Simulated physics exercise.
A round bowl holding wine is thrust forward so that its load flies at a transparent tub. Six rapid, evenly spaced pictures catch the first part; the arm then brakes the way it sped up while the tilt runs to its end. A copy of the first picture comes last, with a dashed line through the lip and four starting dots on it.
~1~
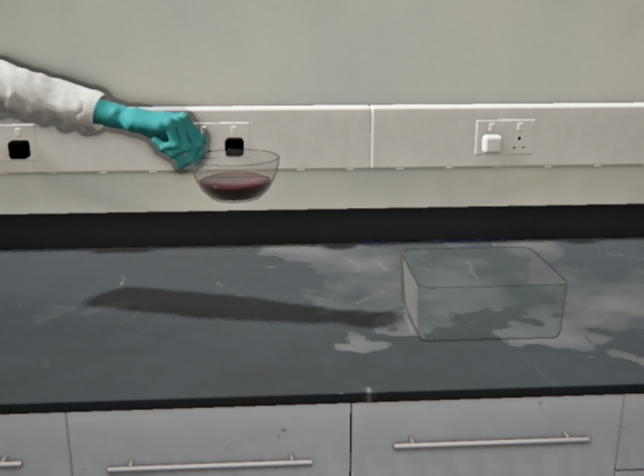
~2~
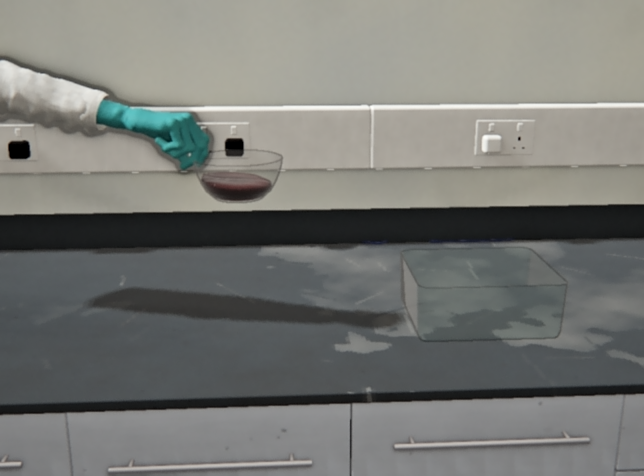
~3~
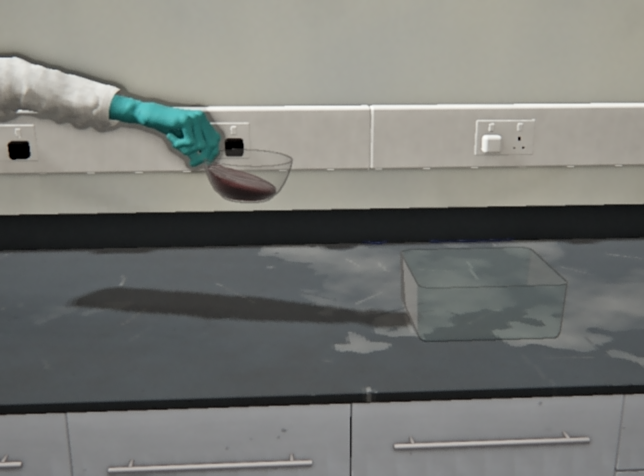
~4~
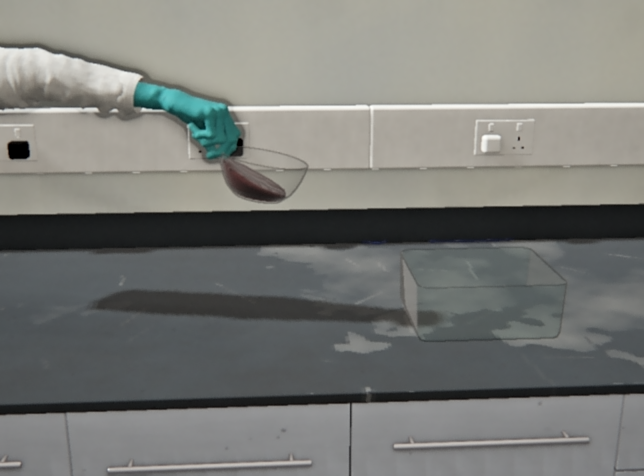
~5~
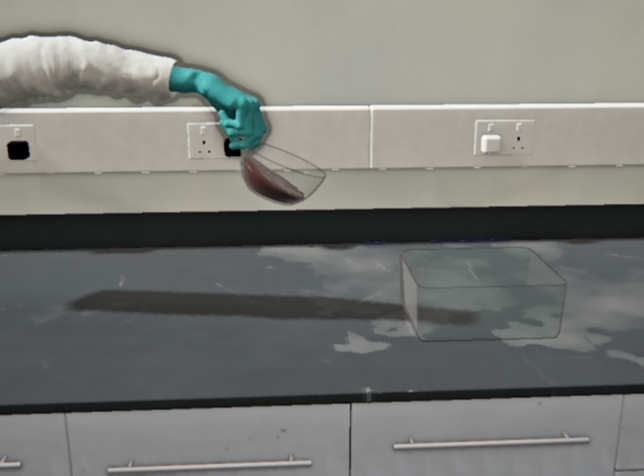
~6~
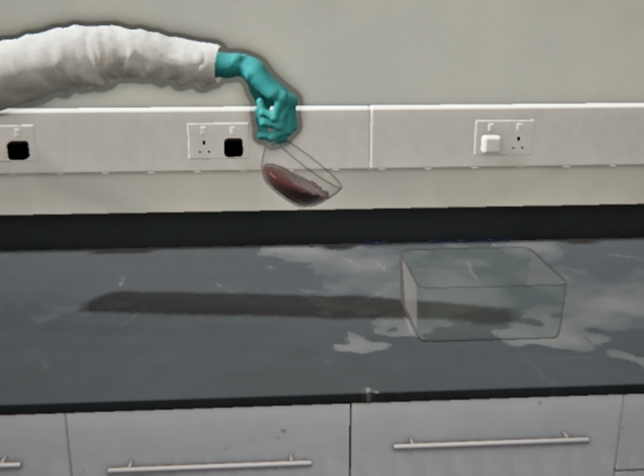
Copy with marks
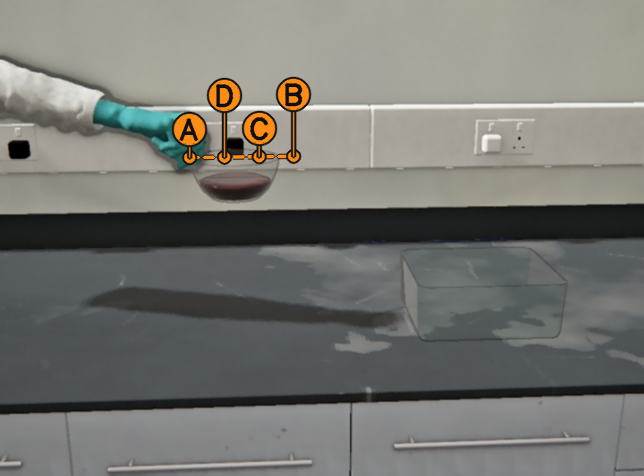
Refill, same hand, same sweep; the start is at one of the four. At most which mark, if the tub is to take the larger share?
Place C.
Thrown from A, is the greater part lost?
Yes.
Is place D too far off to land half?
Yes, that goes wrong.
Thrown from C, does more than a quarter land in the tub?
Yes, it does.
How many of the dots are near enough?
Two of the four.
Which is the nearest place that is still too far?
D it is.
In orange, A at (189, 157); B at (293, 156); C at (259, 156); D at (224, 157).
With A, about 0 % lands in the tub, 98 % falls short.
With B, about 77 % lands in the tub, 5 % falls short and 18 % goes beside or beyond.
With C, about 71 % lands in the tub, 18 % falls short and 11 % goes beside or beyond.
With D, about 25 % lands in the tub, 70 % falls short and 5 % goes beside or beyond.
